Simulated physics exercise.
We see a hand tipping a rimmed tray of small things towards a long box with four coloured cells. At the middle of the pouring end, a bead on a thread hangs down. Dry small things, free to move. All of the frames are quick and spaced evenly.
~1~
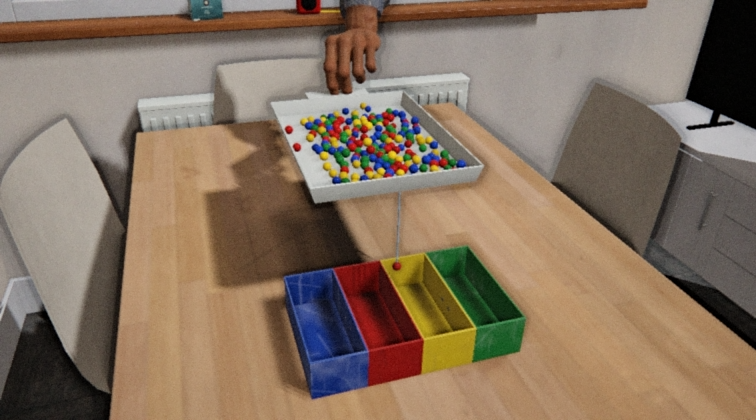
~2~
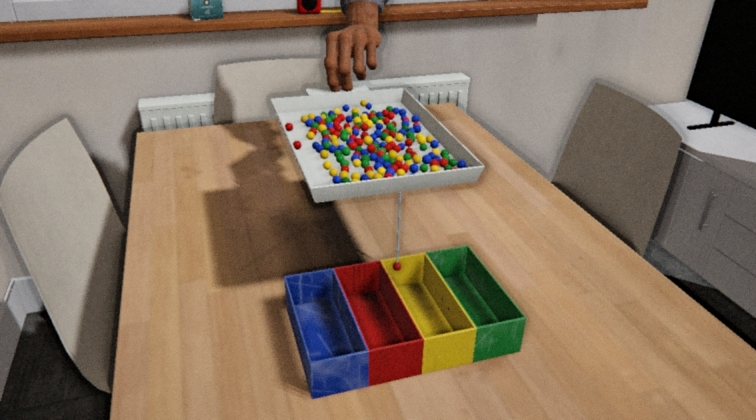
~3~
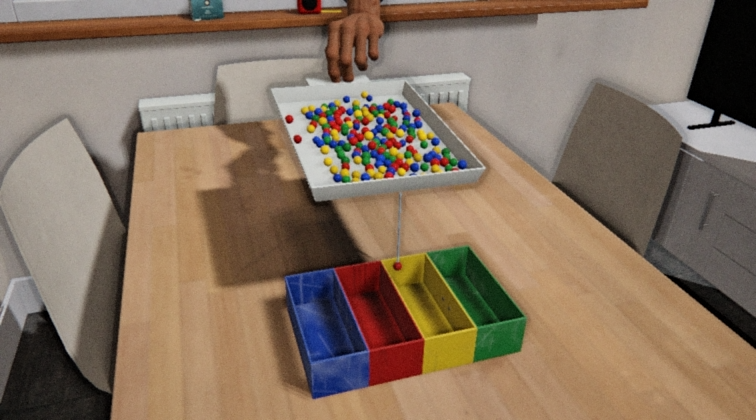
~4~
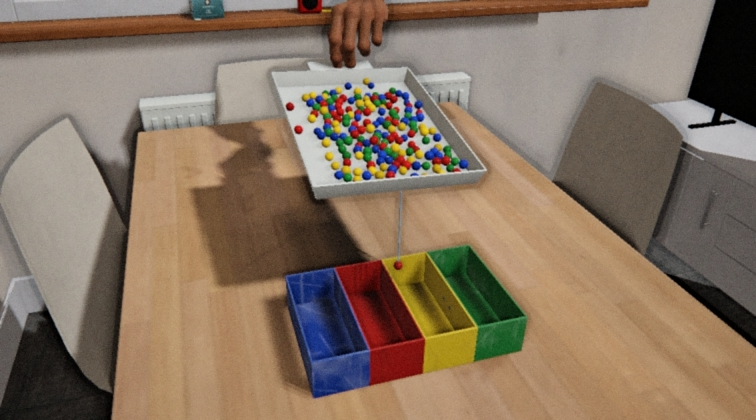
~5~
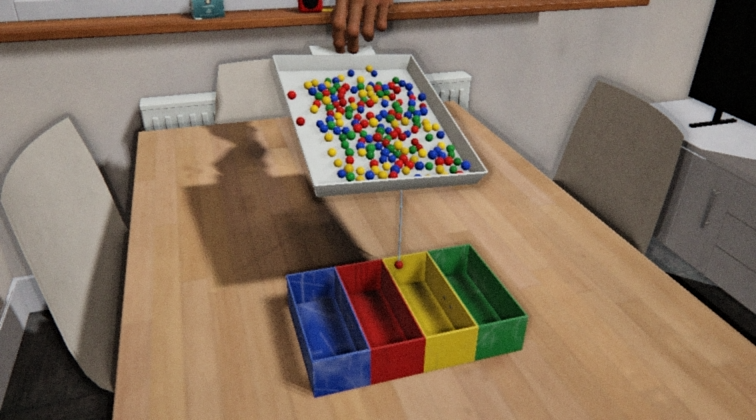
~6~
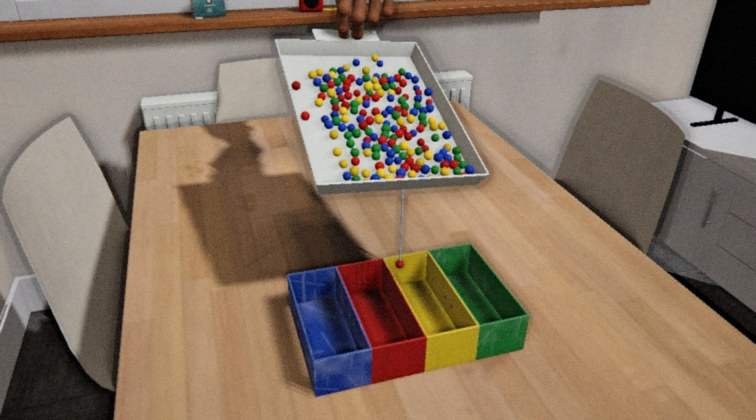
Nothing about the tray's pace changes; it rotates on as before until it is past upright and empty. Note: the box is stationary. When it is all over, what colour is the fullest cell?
It is the green one.
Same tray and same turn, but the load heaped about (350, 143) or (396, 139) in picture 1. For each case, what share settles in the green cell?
It would be roughly 50 per cent for the first and roughly 50 per cent for the second.
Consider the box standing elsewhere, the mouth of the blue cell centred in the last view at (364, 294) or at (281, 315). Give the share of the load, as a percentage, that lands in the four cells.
First case 90 in a hundred, second case 40 in a hundred.
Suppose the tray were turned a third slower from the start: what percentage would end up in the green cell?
I'd put it near 60 per cent.
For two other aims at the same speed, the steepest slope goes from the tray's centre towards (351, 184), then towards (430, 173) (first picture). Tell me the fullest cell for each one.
In order, it comes out as the blue cell and that green cell.
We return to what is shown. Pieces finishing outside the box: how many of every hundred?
Roughly 10 in a hundred.
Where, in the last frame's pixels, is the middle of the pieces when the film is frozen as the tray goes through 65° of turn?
Look about (437, 171) in the last picture.
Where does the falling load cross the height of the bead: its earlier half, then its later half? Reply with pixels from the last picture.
Roughly at (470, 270) first, and then at (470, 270).
Just after the last frame, tray tipped steeply; the larger part on the tray; just a few in the green cell; just a few in the yellow cell; about a tenth falling or outside the box.
A moment on, tray tipped past a quarter turn; just a few on the tray; roughly half in the green cell; roughly a quarter in the yellow cell; about a tenth in the red cell; roughly a quarter falling or outside the box.
Further on, tray tipped past a quarter turn; roughly half in the green cell; roughly a third in the yellow cell; about a tenth in the red cell; about a tenth falling or outside the box.
When it is over, tray tipped past a quarter turn; roughly half in the green cell; roughly a third in the yellow cell; about a tenth in the red cell; not one in the blue cell; about a tenth outside the box.
